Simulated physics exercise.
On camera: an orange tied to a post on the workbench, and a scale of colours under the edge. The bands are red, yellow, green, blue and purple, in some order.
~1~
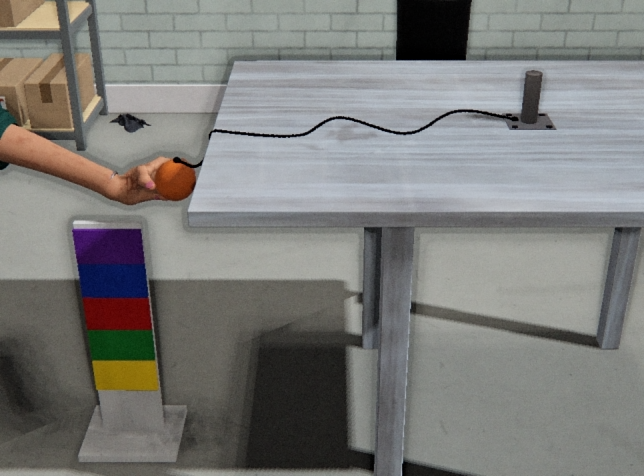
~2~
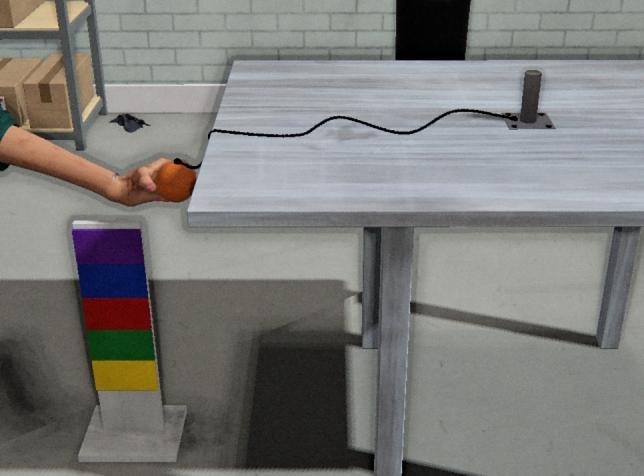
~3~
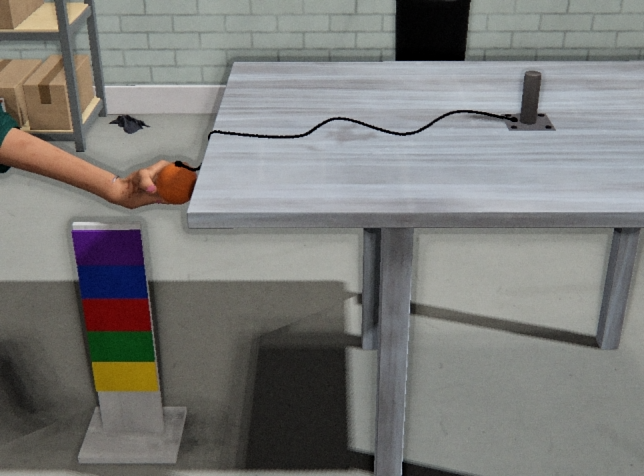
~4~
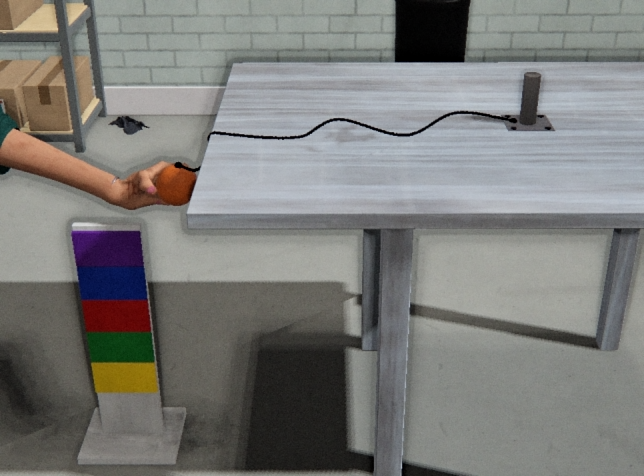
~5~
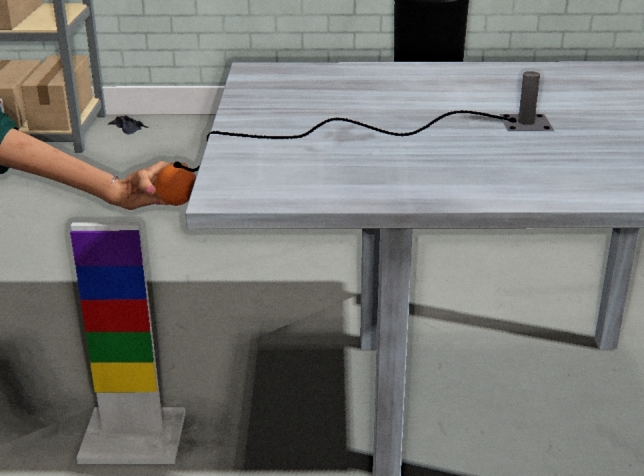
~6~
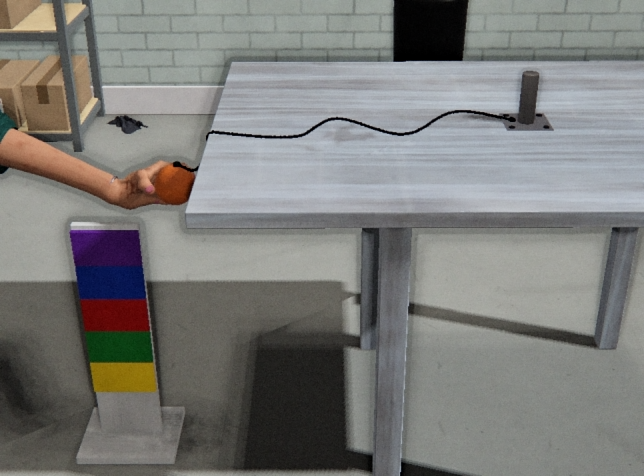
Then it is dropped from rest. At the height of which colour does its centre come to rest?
The shoelace holds its middle at blue.
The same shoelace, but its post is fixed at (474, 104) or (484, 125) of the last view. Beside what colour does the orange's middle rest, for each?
Taking them in turn: Red; red.
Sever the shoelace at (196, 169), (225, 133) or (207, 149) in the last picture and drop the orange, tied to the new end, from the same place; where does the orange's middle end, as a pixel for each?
About (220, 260), (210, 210) and (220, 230).
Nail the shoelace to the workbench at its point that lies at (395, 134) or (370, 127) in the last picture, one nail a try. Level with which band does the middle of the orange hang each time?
Taking them in turn: Purple; purple.
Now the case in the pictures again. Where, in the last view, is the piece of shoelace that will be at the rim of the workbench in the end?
At (284, 137), roughly.
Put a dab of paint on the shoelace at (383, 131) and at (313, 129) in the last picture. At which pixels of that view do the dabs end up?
Near (343, 125) and (245, 127).
Soon after, orange near (194, 273); level with blue.
After that, orange near (250, 270); level with blue.
And then, orange near (220, 279); level with blue.
In the end, orange near (213, 277); level with blue. At blue.
